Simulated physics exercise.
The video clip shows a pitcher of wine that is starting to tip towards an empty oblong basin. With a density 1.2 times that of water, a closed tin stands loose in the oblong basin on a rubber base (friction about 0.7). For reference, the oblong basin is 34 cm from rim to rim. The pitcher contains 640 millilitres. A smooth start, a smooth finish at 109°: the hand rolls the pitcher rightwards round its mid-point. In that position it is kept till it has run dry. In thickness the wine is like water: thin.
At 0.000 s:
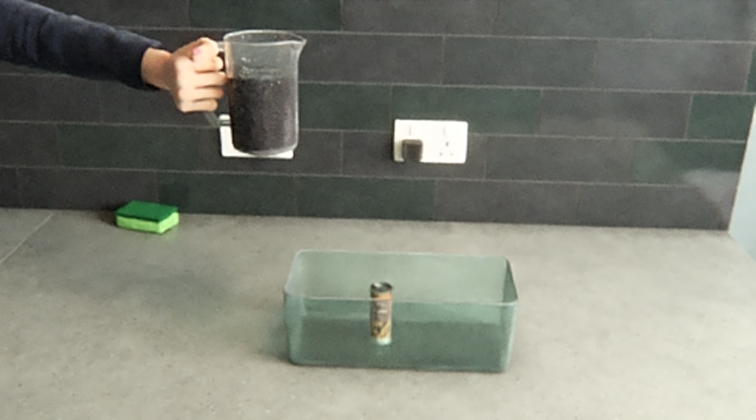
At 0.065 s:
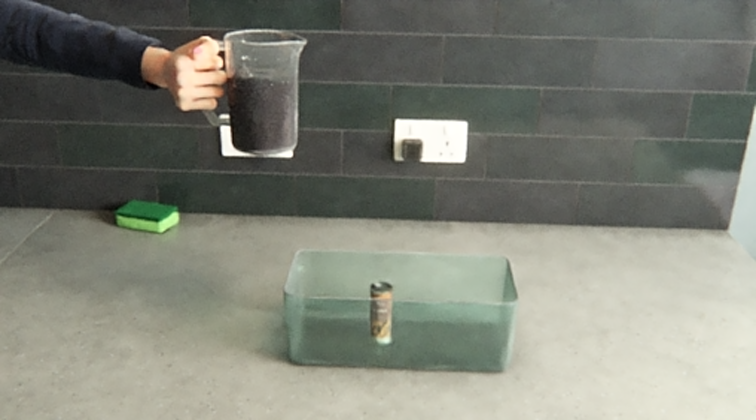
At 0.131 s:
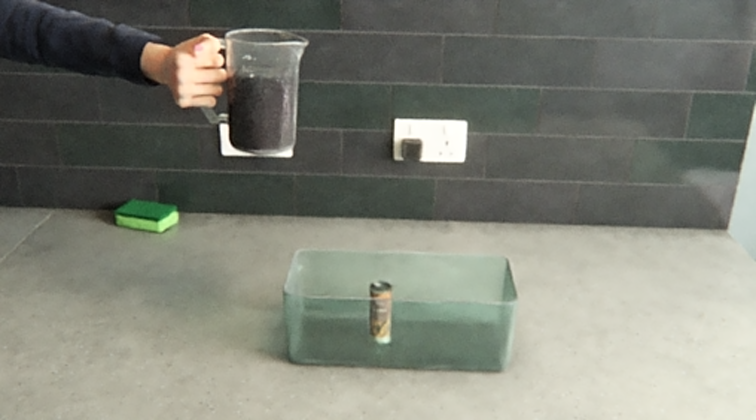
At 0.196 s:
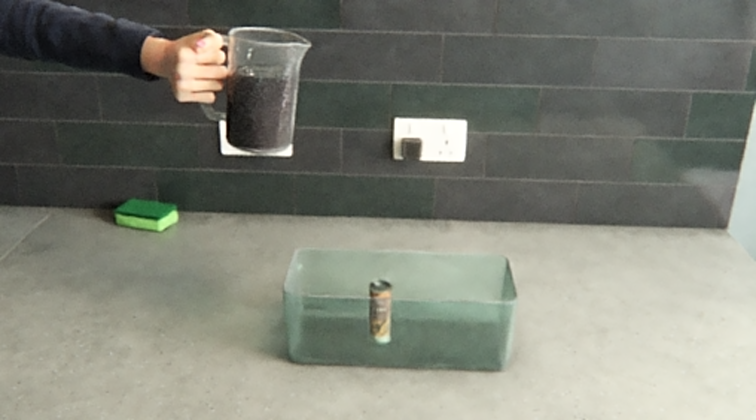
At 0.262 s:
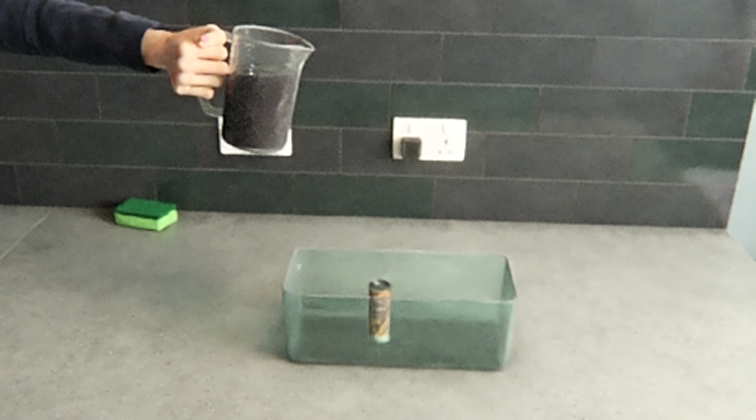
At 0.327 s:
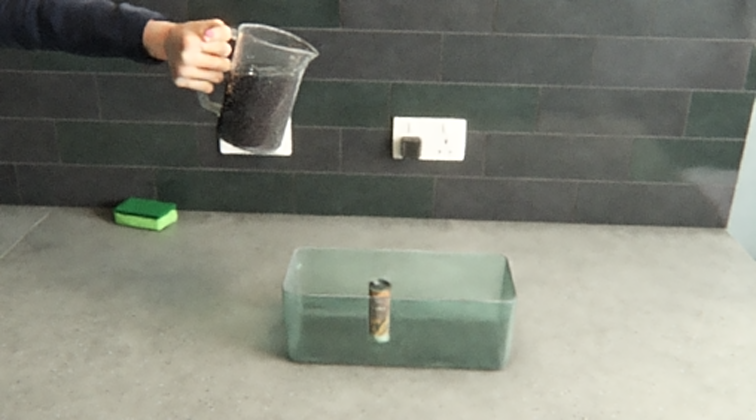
At the start, a hand holds a clear pitcher of dark wine upright, above and to the left of an oblong basin with a small tin standing inside. The hand then slowly rolls the pitcher a little rightwards, its spout leaning right, while the basin and tin stay still.
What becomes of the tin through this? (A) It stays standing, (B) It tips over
It stays standing (A).
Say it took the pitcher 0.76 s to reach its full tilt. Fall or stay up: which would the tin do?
Outcome - the tin remains standing.
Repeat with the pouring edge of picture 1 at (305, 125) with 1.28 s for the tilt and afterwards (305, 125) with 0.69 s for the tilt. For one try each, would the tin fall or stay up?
In the first try it comes down; in the second it comes down.
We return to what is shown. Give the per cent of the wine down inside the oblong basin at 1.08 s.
About 22 %.
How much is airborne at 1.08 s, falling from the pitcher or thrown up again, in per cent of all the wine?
Near 38 percent.
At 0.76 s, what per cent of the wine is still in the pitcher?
Some 94 % of it is still there.
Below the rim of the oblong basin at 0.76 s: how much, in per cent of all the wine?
About 0%.
Then, 0.76 s in, the tilt is 71° and 94 per cent is still to pour; the tin stands where it began.
Then, 1.08 s in, the tilt is 103° and 41 per cent is still to pour; the tin stands where it began.
Then, 1.42 s in, the tilt is 109° and 3 per cent is still to pour; the tin stands where it began.
Then, 1.78 s in, the tilt is 109° and 0 per cent is still to pour; the tin stands where it began.
Finally, the tin stands where it began.
